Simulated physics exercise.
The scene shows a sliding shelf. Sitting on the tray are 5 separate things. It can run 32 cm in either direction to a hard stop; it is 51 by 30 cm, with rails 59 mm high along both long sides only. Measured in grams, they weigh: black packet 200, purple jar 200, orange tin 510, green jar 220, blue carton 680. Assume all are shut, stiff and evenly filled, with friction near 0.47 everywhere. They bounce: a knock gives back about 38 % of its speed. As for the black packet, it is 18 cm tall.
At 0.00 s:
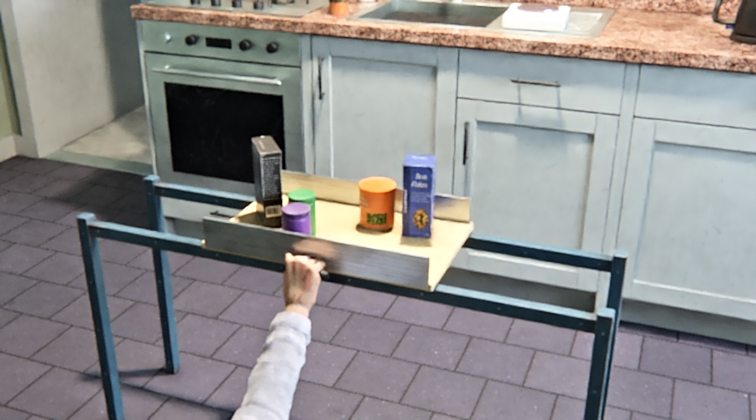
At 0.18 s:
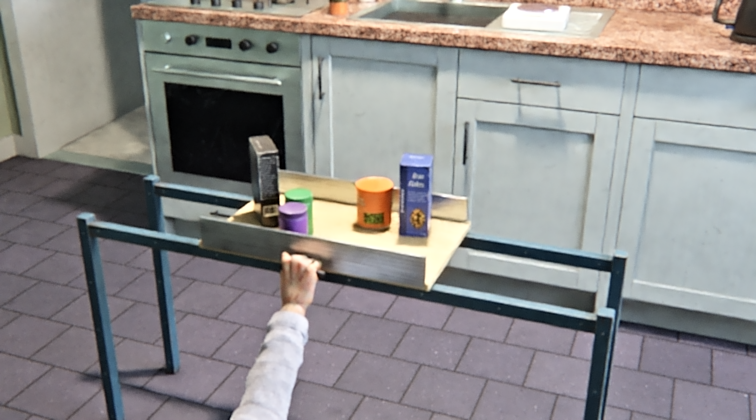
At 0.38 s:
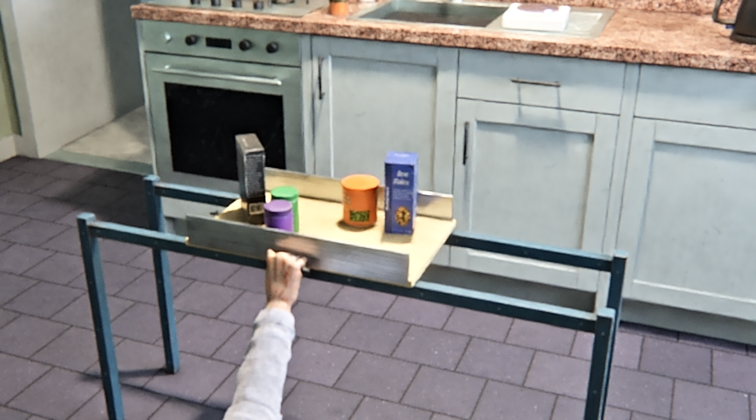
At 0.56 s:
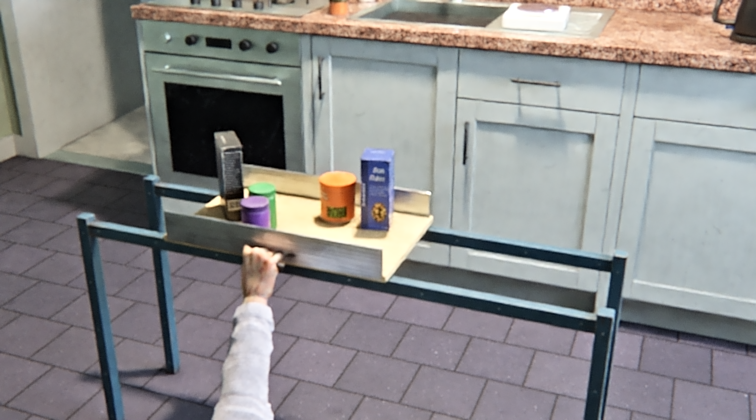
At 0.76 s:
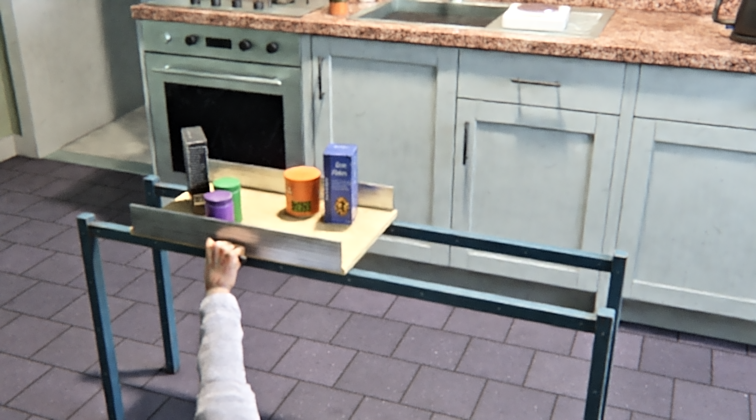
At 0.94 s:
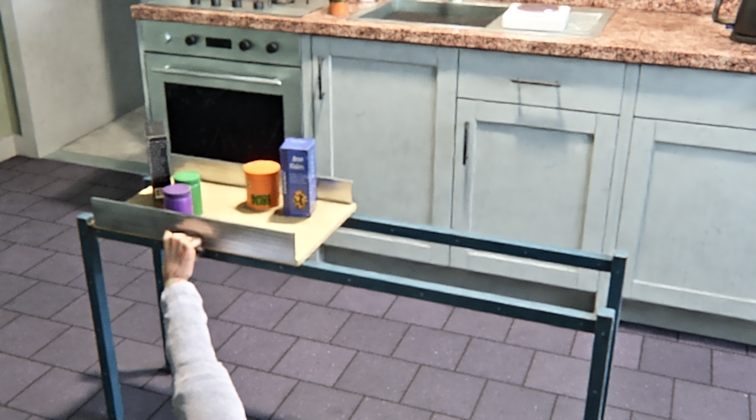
At first, a hand grips the near side of a tray resting on a blue metal frame in a kitchen, with a black packet, purple and green jars, an orange tin and a blue carton on it. The hand slides the tray left, slightly and then farther, carrying the items along to the frame's left side.
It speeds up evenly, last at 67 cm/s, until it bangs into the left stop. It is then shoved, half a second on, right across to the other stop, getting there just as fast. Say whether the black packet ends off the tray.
Black packet: Off the tray.
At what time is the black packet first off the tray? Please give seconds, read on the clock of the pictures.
At around 1.3 seconds on the pictures' clock.
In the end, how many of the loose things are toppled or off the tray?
Total: 1.
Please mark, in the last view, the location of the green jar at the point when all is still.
About (441, 237).
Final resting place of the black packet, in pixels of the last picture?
It comes to a stop close to (151, 389).
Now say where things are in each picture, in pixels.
Tray midway; black packet (268, 182); purple jar (297, 229), in the first frame.
Tray has slid 1 cm left; blue carton (416, 195), in the second frame.
Tray has slid 4 cm left; purple jar (279, 226); orange tin (360, 201), in the third frame.
Tray has slid 10 cm left; blue carton (378, 190), in the fourth frame.
Tray has slid 19 cm left; orange tin (303, 192), in the fifth frame.
Tray has slid 29 cm left; black packet (159, 165), in the sixth frame.
After 1.74 s, tray has slid 31 cm left; black packet now off the tray; purple jar moved 4 cm; orange tin moved 4 cm.
After 2.84 s, tray midway; purple jar moved 4 cm; orange tin moved 4 cm; green jar moved 4 cm.
In the end (4.8 s), off the tray, black packet; the other 4 under 5 cm from the start. In the last view, black packet near (151, 389).
